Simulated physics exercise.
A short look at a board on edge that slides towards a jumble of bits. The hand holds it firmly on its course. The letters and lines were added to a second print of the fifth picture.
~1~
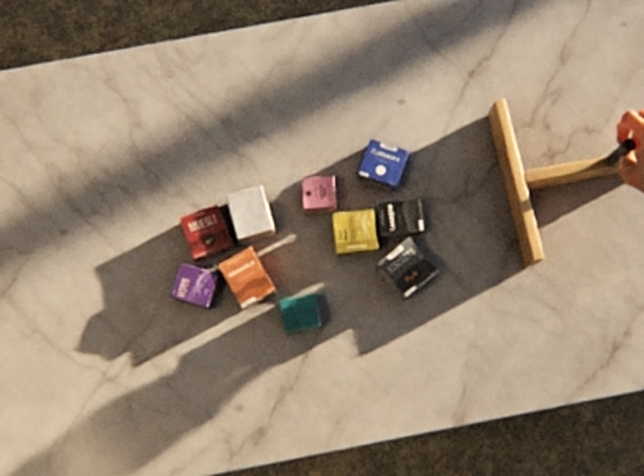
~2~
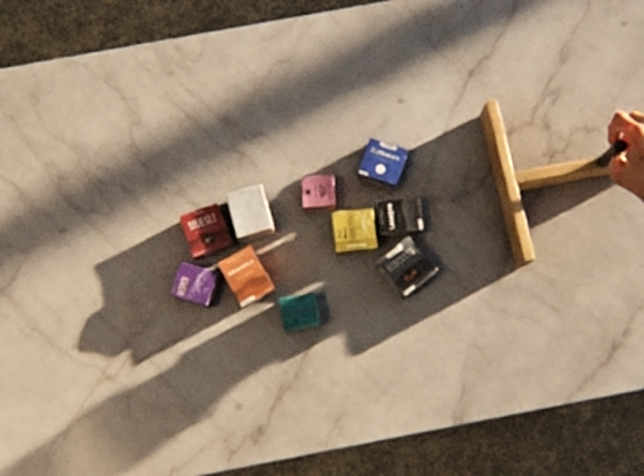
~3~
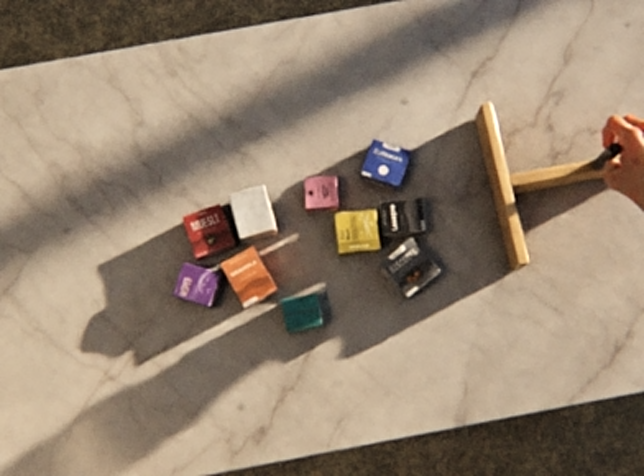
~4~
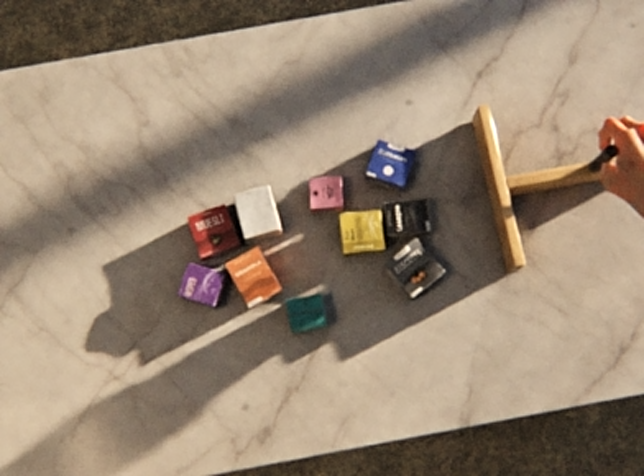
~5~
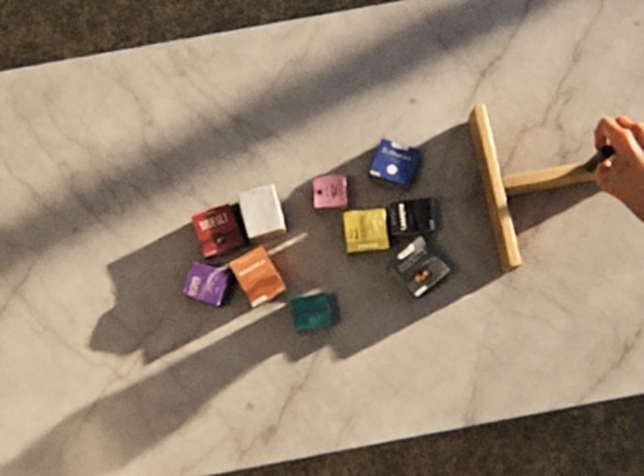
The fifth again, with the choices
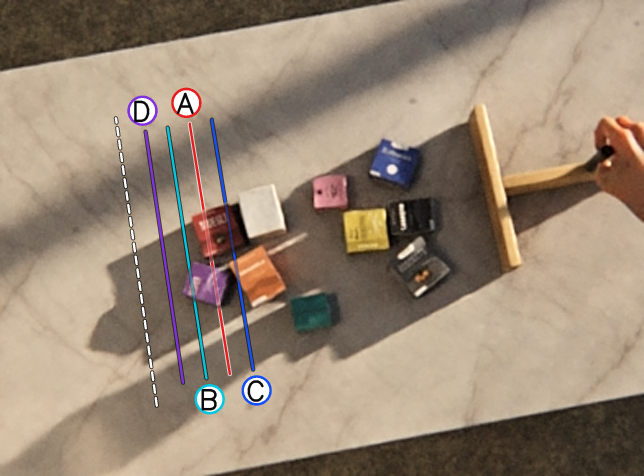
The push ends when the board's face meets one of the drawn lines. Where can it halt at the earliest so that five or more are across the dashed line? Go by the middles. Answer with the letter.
B.
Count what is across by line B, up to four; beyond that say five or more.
It has five or more across.
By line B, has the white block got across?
By then, yes.
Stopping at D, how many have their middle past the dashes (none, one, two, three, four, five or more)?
Five or more.
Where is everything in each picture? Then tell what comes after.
In the first picture, purple box (196, 287); yellow box (355, 234); pink box (319, 195).
In the second picture, board (510, 179); black packet (399, 218).
In the third picture, board (505, 182); orange packet (250, 279).
In the fourth picture, board (501, 184); turquoise box (306, 314).
In the fifth picture, board (497, 184); grey box (417, 269); purple box (207, 285); yellow box (366, 233).
On the marked copy, A at (209, 245); B at (186, 249); C at (232, 241); D at (164, 253); the dashed line at (136, 257).
Taking B. A third of the way, board (386, 204); purple box (207, 285); red packet (218, 232); none across.
Two thirds of the way, board (275, 225); purple box (136, 298); red packet (130, 234); two across.
When it is over, board (185, 241); purple box (47, 315); red packet (43, 249); six across.
As for the rest, A gets only four across; C gets only four across; D gets six across, but is farther than needed.
